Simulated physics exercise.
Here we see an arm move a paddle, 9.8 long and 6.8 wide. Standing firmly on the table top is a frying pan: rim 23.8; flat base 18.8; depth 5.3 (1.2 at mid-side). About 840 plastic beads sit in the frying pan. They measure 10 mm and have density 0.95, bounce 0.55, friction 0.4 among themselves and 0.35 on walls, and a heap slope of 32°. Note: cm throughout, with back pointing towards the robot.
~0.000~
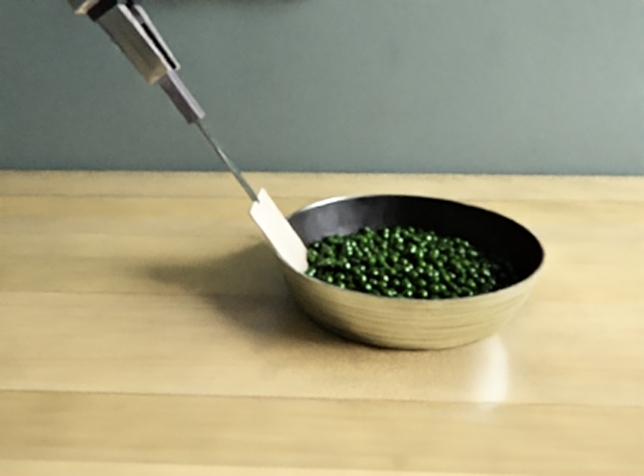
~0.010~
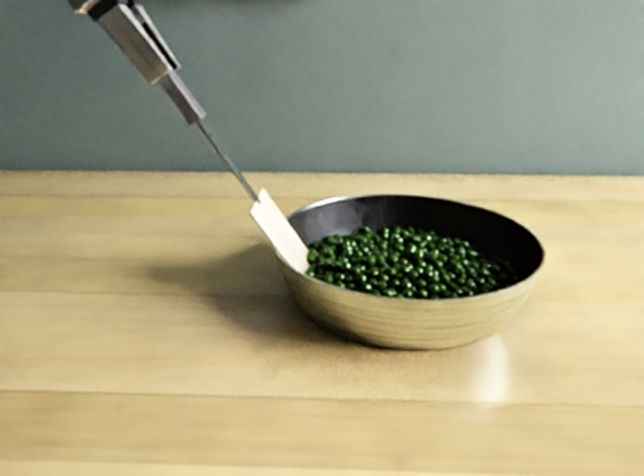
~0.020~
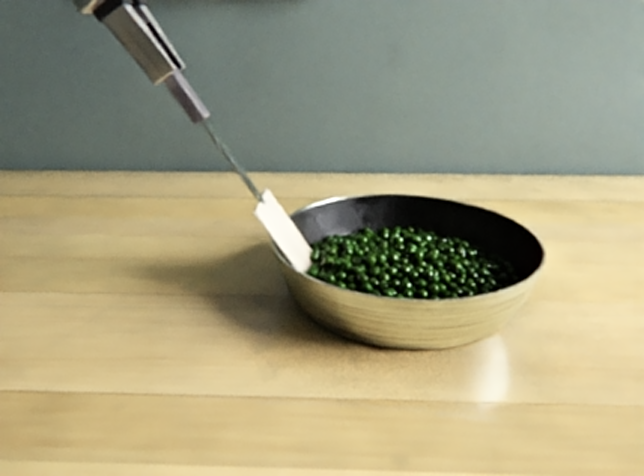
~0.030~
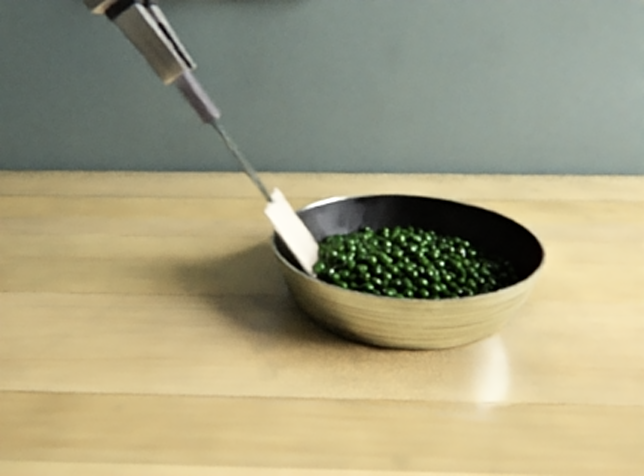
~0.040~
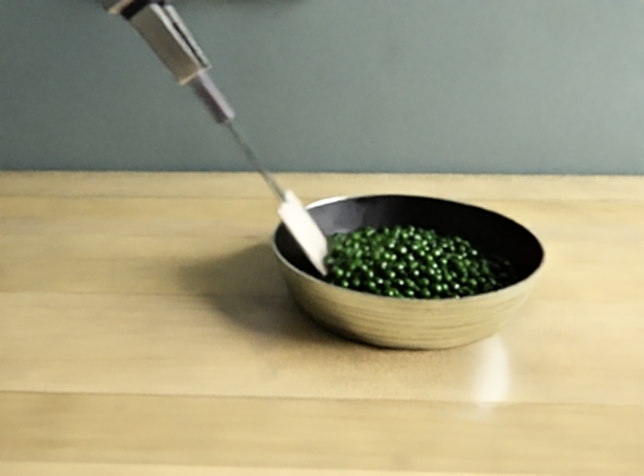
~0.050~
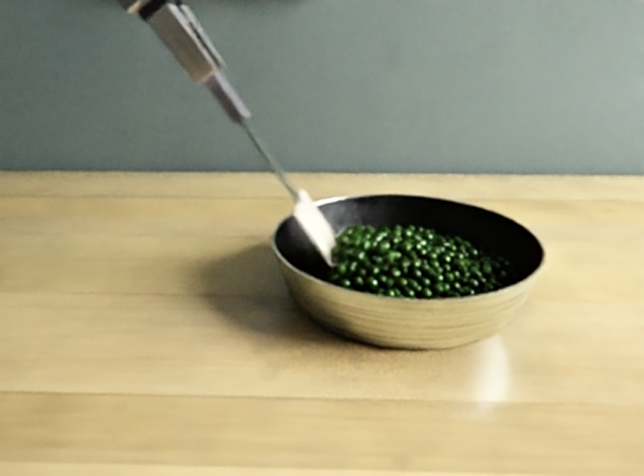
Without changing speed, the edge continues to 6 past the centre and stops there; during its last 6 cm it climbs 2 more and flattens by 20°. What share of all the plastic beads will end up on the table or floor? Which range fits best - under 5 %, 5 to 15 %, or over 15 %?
The range that fits: 5 to 15 %.
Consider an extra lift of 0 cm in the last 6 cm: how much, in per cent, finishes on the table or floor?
Roughly 5 per cent.
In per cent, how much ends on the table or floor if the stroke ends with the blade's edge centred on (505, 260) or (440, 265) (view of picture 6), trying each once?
Respectively some 20 and 5 percent end on the table or floor.
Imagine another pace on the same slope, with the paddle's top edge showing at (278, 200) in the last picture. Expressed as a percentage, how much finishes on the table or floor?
Roughly 0 per cent.
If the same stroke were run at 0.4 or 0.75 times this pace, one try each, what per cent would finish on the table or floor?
Close to 0 and 5 percent respectively.
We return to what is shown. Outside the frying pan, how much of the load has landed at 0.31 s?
8 %.
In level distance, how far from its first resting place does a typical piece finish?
Level distance of roughly 2 cm.
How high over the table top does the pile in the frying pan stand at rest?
Height at rest: Roughly 6.0 cm.
After 0.07 s, sloping 57°, highest piece 8 above the table; 840 in the frying pan.
After 0.10 s, sloping 51°, highest piece 9 above the table; 840 in the frying pan.
After 0.31 s, sloping 37°, highest piece 7 above the table; 760 in the frying pan, 70 on the table or floor, 10 on the blade or in flight.
After 1.36 s, sloping 37°, highest piece 6 above the table; 759 in the frying pan, 81 on the table or floor.
At rest, 759 in the frying pan, 81 on the table or floor. That is 10 % on the table or floor.
